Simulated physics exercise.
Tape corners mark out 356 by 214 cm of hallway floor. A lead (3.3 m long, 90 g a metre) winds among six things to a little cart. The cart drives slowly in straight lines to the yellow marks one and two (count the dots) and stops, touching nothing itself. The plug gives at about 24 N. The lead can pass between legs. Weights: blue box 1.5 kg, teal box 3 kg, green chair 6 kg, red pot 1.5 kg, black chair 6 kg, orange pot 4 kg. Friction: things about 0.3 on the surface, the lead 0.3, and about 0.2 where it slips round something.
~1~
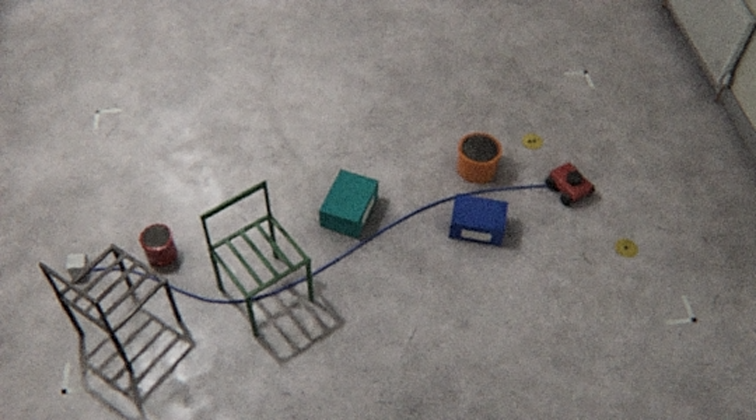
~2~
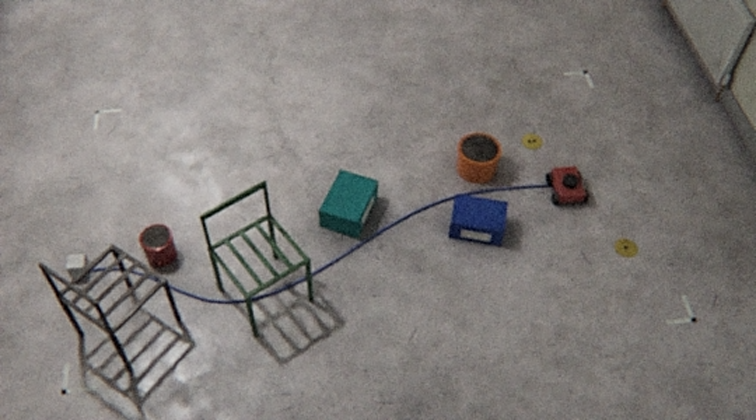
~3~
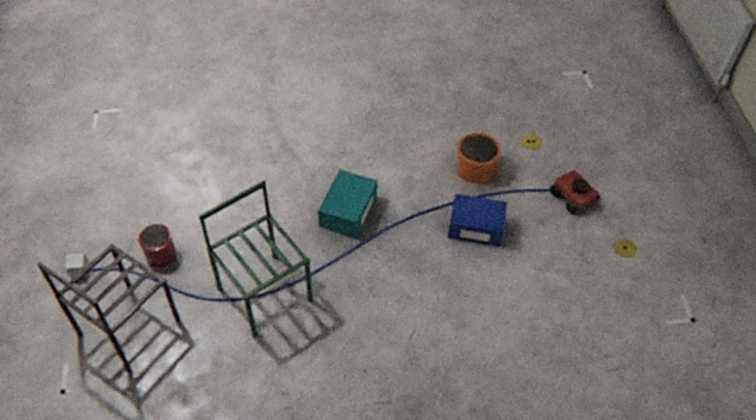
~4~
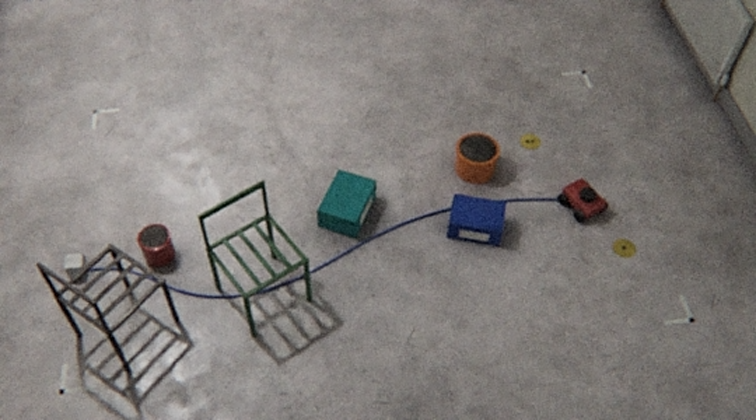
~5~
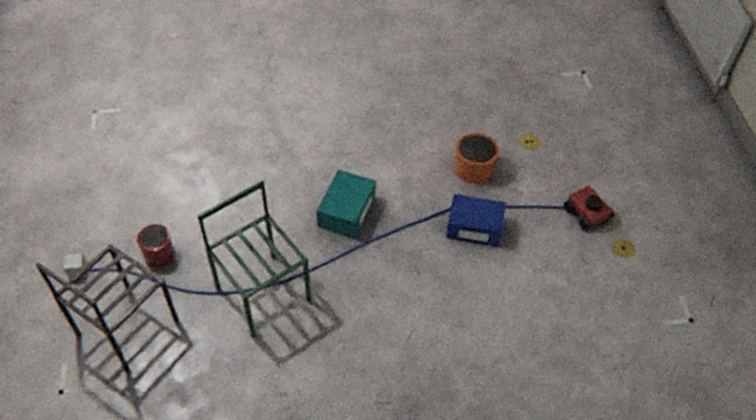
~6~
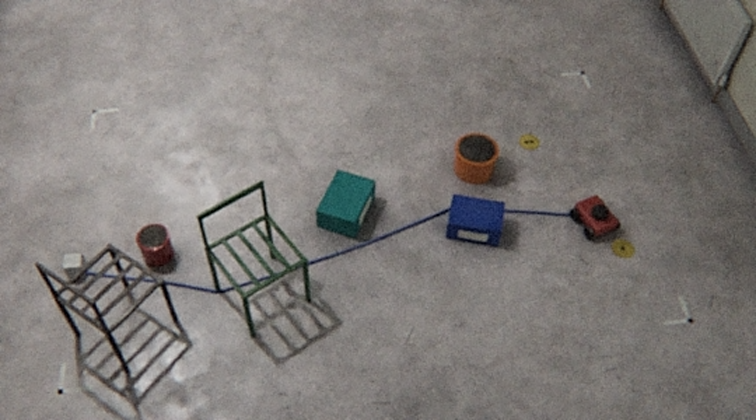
A small red cart at the right creeps rightward and slightly down a grey concrete floor seen from high above, turning a little as it goes. From left to right stand a black chair, a red pot, a green chair, a teal box, a blue box and an orange pot, with yellow markers near the cart. The blue lead trailing behind it gradually straightens, drawing against the blue box, while the view stays nearly still.
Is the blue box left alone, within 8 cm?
The blue box leaves its place.
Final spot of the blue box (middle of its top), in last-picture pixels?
Near (497, 257).
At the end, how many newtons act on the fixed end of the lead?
Roughly 0 N.
Next, cart at (613, 241), 8 N at the fixed end; blue box 33 cm off its start.
Then, cart at (583, 203), lead slack at the fixed end; blue box 34 cm off its start.
After that, cart at (551, 166), lead slack at the fixed end; blue box 34 cm off its start at (497, 257).
Later, cart at (529, 141), lead slack at the fixed end; blue box 34 cm off its start.
At the end, cart at (529, 141), lead slack at the fixed end; blue box 34 cm off its start at (497, 257).
